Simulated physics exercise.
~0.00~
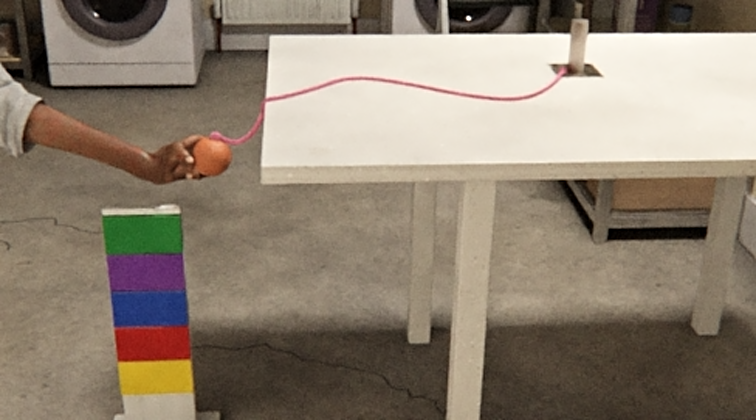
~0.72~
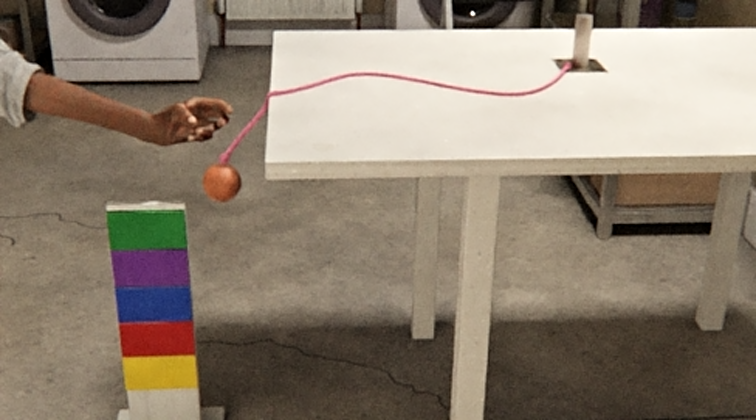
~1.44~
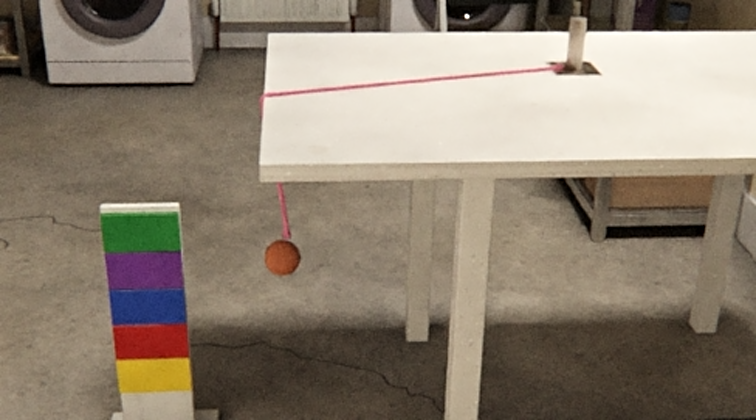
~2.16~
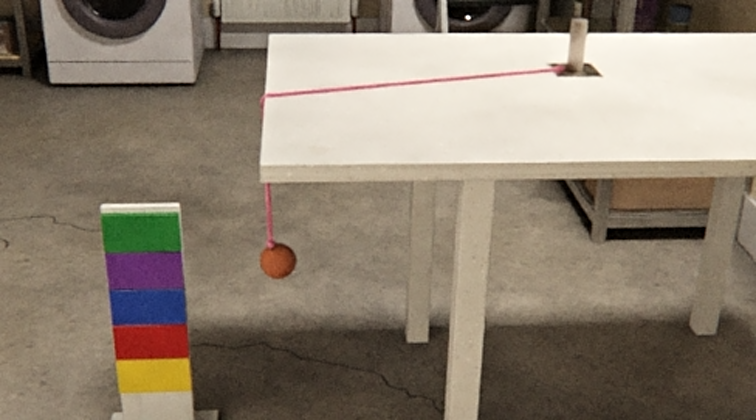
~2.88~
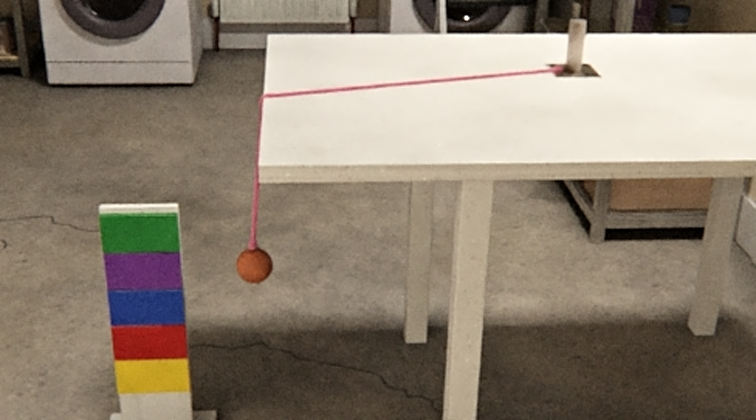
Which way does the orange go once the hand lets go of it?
The orange moves down, dropping from the hand to hang on the cord below the level of the tabletop.
